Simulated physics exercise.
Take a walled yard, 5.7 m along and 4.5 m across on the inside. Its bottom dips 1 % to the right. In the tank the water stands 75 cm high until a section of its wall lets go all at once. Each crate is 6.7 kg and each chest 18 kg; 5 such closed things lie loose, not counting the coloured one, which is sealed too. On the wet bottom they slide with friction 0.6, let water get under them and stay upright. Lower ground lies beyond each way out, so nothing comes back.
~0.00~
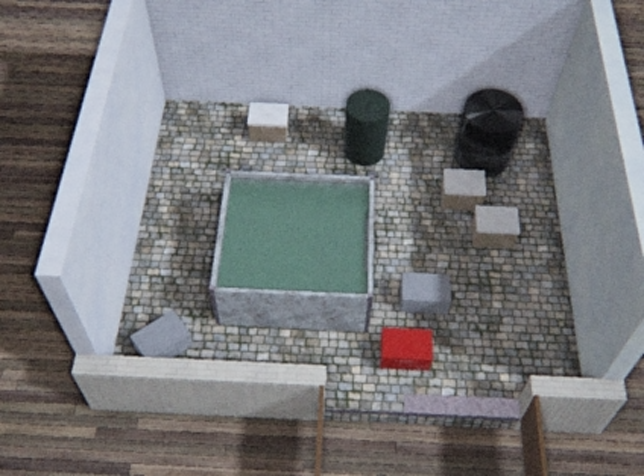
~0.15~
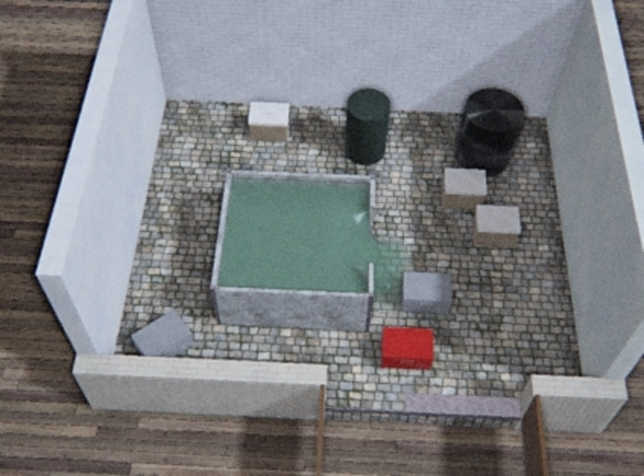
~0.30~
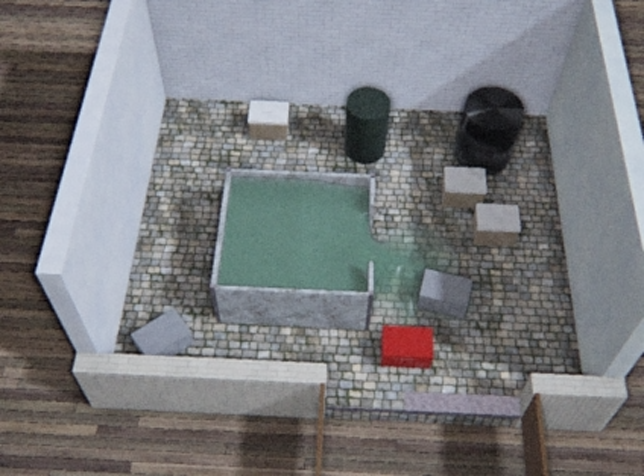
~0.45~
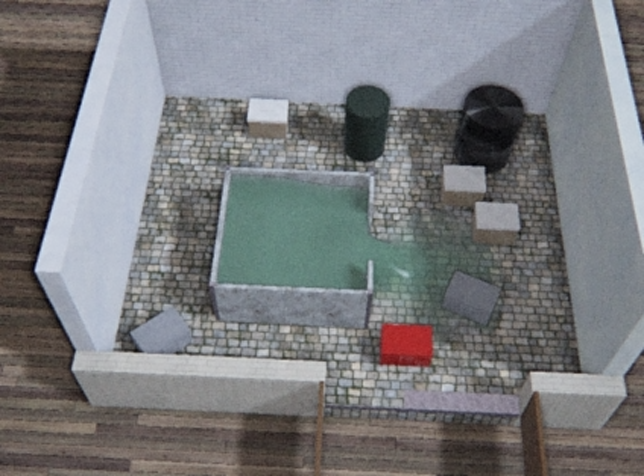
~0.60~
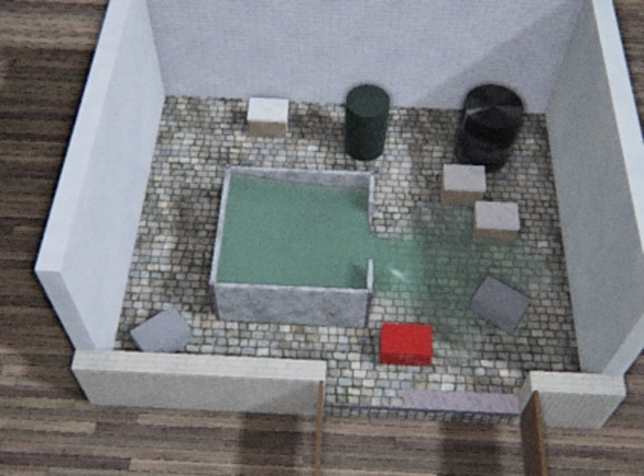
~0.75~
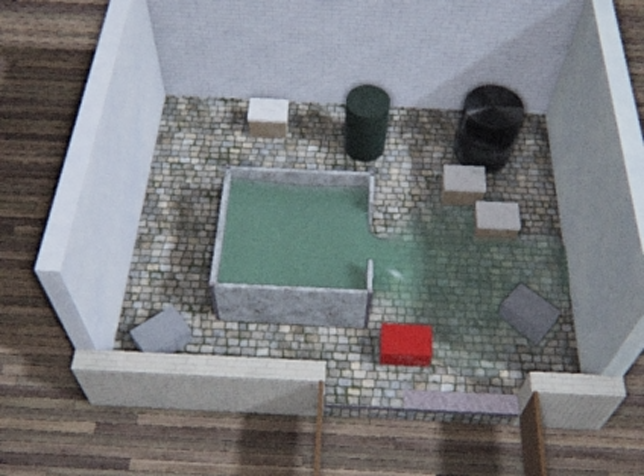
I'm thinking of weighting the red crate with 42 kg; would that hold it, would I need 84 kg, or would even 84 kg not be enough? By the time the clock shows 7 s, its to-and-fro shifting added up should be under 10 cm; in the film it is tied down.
I'd say the lighter mass already keeps it put.
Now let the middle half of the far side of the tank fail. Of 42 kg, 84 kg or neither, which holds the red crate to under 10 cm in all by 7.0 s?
Then I'd expect the light mass to do.
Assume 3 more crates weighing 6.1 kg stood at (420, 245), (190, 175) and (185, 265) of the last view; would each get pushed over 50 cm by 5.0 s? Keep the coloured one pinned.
Going through them in turn, the answers are too far, not too far and not too far.
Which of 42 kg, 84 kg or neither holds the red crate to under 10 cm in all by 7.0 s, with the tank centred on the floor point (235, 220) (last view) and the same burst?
So then the lighter weight suffices.
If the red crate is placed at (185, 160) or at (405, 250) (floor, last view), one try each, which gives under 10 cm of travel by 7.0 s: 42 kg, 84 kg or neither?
Respectively, first option suffices; neither option.
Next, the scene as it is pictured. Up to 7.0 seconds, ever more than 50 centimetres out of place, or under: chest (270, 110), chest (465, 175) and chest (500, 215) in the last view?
Well, they come out not exceeding it, exceeding it and exceeding it, in that order.
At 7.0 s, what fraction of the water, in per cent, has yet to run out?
About 82 in a hundred parts of the water.
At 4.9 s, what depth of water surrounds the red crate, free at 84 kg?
About 2 cm.
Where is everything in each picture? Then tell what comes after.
The first picture shows the red crate at (407, 344) rests on the ground; water covers 3.1 m2; 0 of 6 have shifted.
The second picture shows the red crate at (408, 343), on the bottom; 3.6 m2 under water; 0 of 6 have shifted.
The third picture shows the red crate at (408, 341) rests on the ground; water covers 4.4 m2; 1 of 6 have shifted.
The fourth picture shows the red crate at (407, 340) rests on the ground; water covers 5.4 m2; 1 of 6 have shifted.
The fifth picture shows the red crate at (407, 339) rests on the ground; water covers 6.5 m2; 1 of 6 have shifted.
The sixth picture shows the red crate at (407, 340) rests on the ground; 7.8 m2 under water; 1 of 6 have shifted.
After 1.4 s the red crate would be 0 cm from its start with 42 kg and 0 cm from its start with 84 kg; 2 cm of water round it then.
After 3.1 s the red crate would be 0 cm from its start with 42 kg and 0 cm from its start with 84 kg; 4 cm of water round it then.
After 4.9 s the red crate would be 0 cm from its start with 42 kg and 0 cm from its start with 84 kg; 2 cm of water round it then.
After 7.0 s the red crate would be 0 cm from its start with 42 kg and 0 cm from its start with 84 kg; 4 cm of water round it then.
